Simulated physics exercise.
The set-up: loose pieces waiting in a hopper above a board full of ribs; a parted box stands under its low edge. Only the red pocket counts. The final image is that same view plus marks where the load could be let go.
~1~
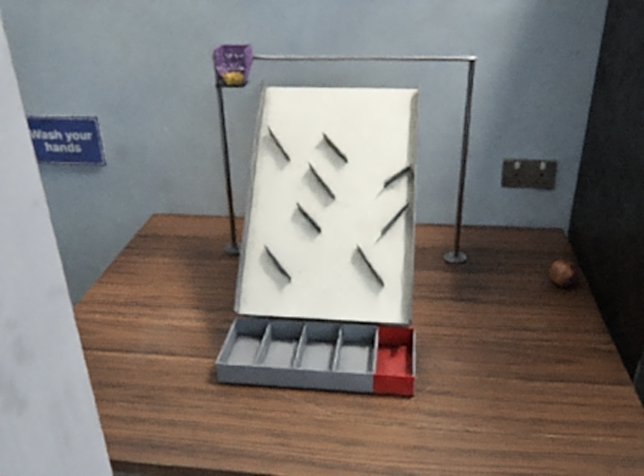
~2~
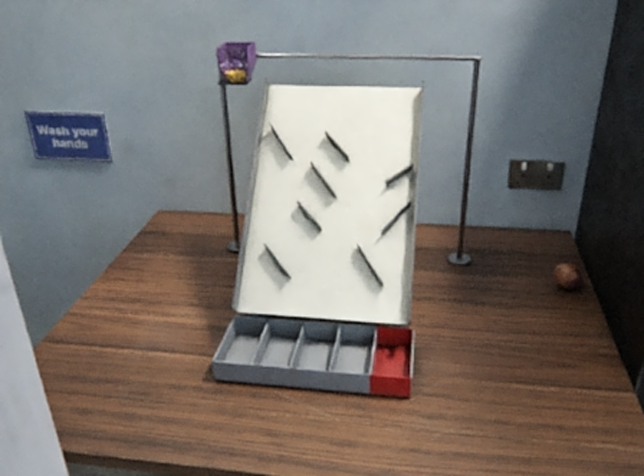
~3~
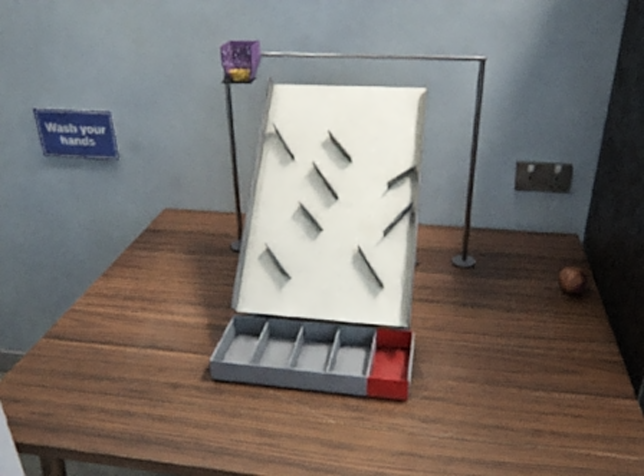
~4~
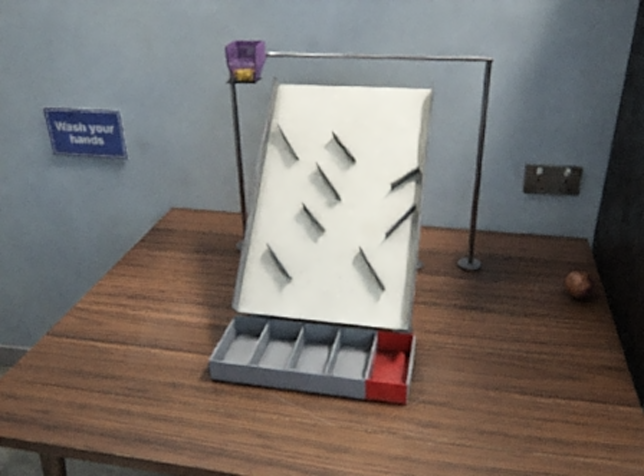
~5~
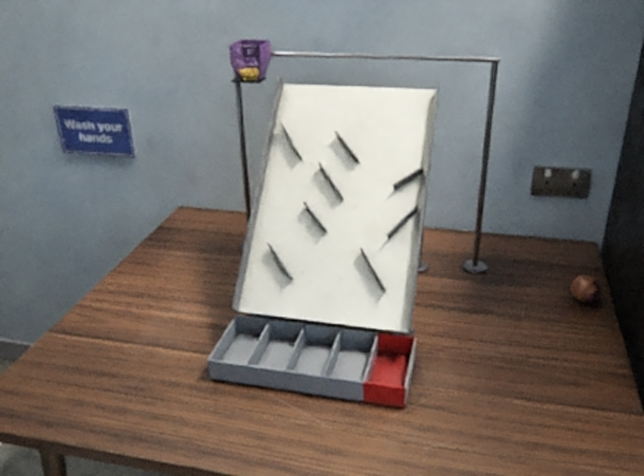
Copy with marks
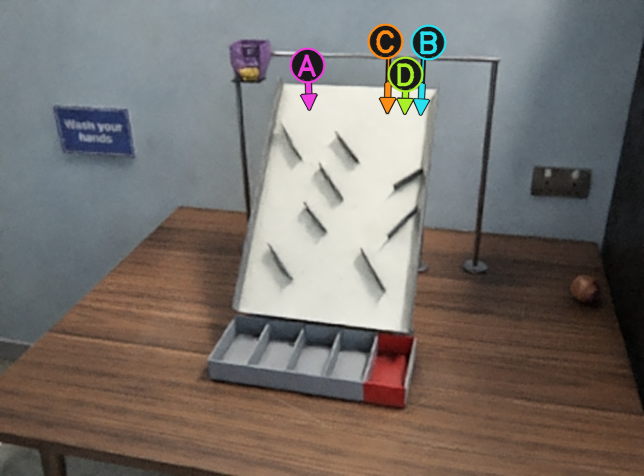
The camera drifts gently sideways and slightly around a wooden table against a blue-grey wall, looking a little down from the front, while everything on the table stays still. A white sloping board with dark ribs stands in the middle, a purple container at its upper left on a metal frame, and a grey box with a red right-hand pocket below. A blue hand-washing sign slides rightward in view, as do the socket and small brownish ball at right, and more tabletop shows at left.
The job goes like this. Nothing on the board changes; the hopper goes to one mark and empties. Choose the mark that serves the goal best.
Go for C.
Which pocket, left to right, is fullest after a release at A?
The fourth.
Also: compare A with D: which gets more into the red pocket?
Mark D.
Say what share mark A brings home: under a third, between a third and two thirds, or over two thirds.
Mark A gives under a third.
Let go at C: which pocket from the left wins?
The fifth from the left.
On the marked copy, mark A meets the board at (309, 104); mark B meets the board at (420, 109); mark C meets the board at (387, 107); mark D meets the board at (405, 108).
With A, about a tenth in the red pocket, the larger part in other pockets.
With B, roughly a third in the red pocket, roughly half in other pockets, about a tenth held on the board.
With C, roughly two thirds in the red pocket, roughly a third in other pockets.
With D, roughly a third in the red pocket, roughly half in other pockets.
